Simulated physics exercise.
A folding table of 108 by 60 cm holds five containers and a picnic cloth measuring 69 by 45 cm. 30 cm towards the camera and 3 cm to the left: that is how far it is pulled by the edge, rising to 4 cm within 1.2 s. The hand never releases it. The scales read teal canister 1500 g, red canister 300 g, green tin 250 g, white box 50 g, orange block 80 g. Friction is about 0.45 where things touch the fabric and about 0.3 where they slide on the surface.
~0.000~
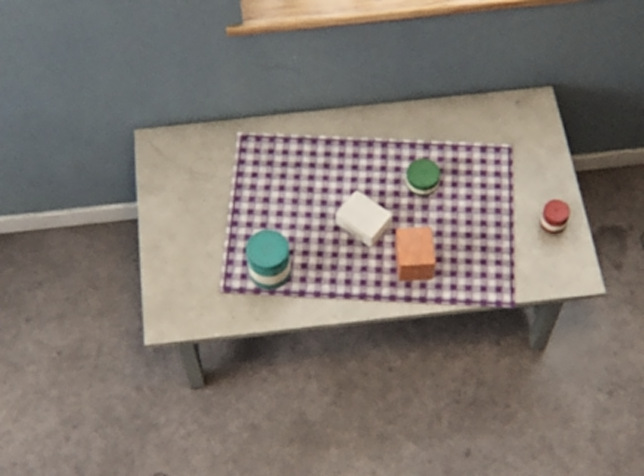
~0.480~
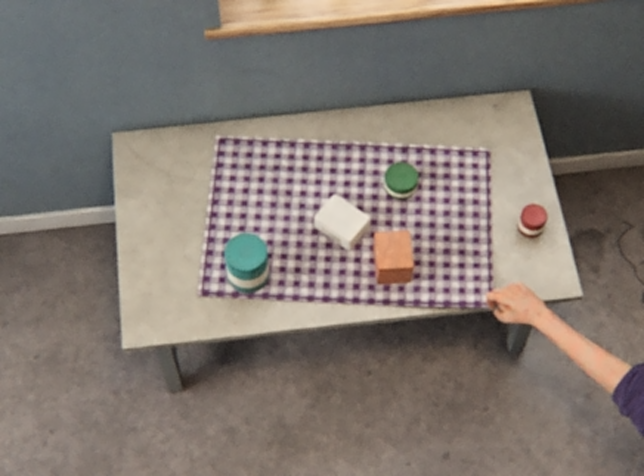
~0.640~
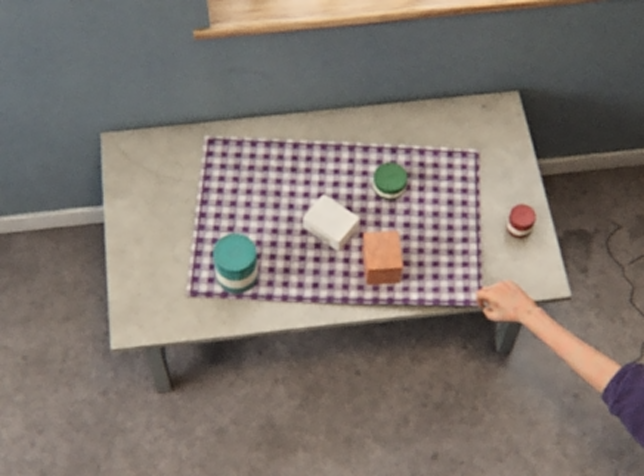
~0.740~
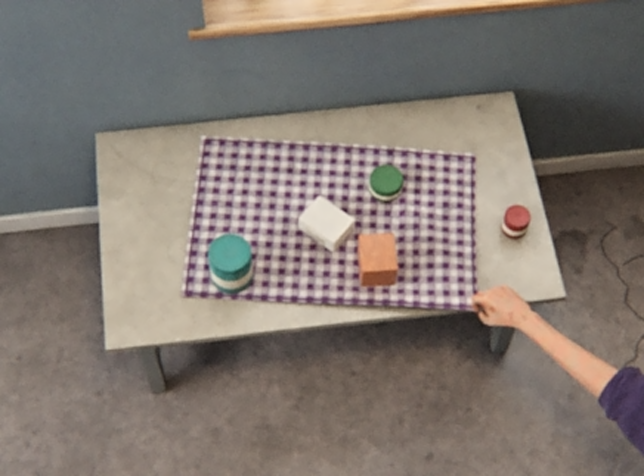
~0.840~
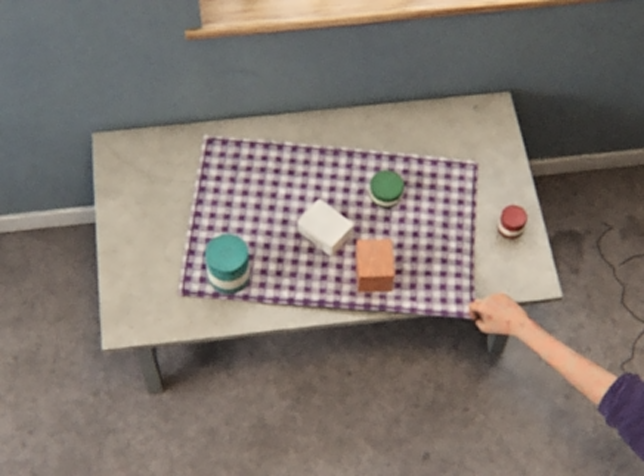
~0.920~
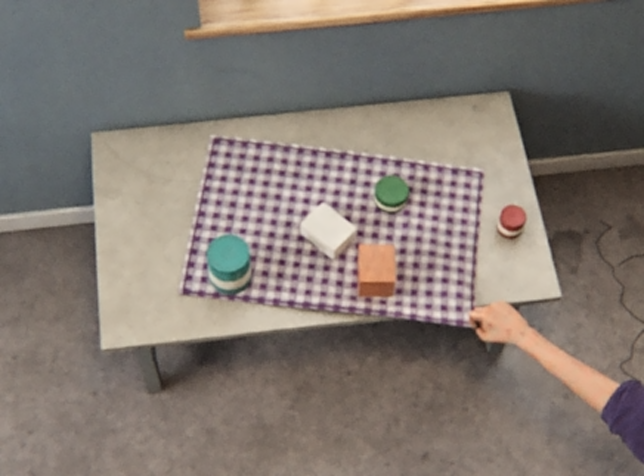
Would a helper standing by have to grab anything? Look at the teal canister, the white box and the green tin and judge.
My prediction: I think the teal canister will hold out up there. I think the white box will hold out up there. I think the green tin will hold out up there.
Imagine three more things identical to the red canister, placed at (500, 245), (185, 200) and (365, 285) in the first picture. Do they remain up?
In order: Comes off; holds on; comes off.
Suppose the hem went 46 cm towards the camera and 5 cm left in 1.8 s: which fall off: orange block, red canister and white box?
So the orange block comes down, the red canister does not fall, and the white box comes down.
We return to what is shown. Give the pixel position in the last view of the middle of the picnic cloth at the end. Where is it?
Midpoint, last view: Approx. (393, 293).
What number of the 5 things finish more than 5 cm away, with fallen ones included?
Count recorded: 4.
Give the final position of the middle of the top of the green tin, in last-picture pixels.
Resting point is at approximately (463, 277).
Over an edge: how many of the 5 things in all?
0.
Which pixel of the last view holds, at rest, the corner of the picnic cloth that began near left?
That corner settles near pixel (218, 300) in the last view.
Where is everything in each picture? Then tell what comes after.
The first frame shows teal canister (267, 248); white box (364, 214); green tin (424, 172); picnic cloth corners (219, 292) (238, 133) (512, 145) (515, 308).
The second frame shows picnic cloth corners (198, 296) (216, 136); grip (494, 308).
The third frame shows picnic cloth corners (186, 296) (205, 136); grip (483, 306).
The fourth frame shows green tin (387, 178); picnic cloth corners (181, 296) (202, 136); grip (479, 310).
The fifth frame shows orange block (376, 258); green tin (387, 184); white box (325, 223); picnic cloth corners (178, 295) (204, 135); grip (476, 318).
The sixth frame shows teal canister (228, 253); white box (328, 226); green tin (392, 189); picnic cloth corners (179, 294) (211, 135) (484, 170); grip (476, 326).
By 1.2 s, 90 % of the picnic cloth is still over the top; green tin 13 cm off its start, white box 8 cm off its start, teal canister 3 cm off its start.
By 1.4 s, 80 % of the picnic cloth is still over the top; green tin 22 cm off its start, white box 15 cm off its start, teal canister 7 cm off its start.
By 1.6 s, 70 % of the picnic cloth is still over the top; green tin 29 cm off its start at (455, 265), white box 21 cm off its start at (377, 280), teal canister 11 cm off its start at (266, 274).
By 1.8 s, 65 % of the picnic cloth is still over the top; green tin 33 cm off its start, white box 24 cm off its start, teal canister 13 cm off its start.
By 3.4 s, 65 % of the picnic cloth is still over the top; green tin 33 cm off its start at (463, 277), white box 24 cm off its start at (384, 289), teal canister 13 cm off its start at (273, 280), orange block 25 cm off its start at (413, 346).
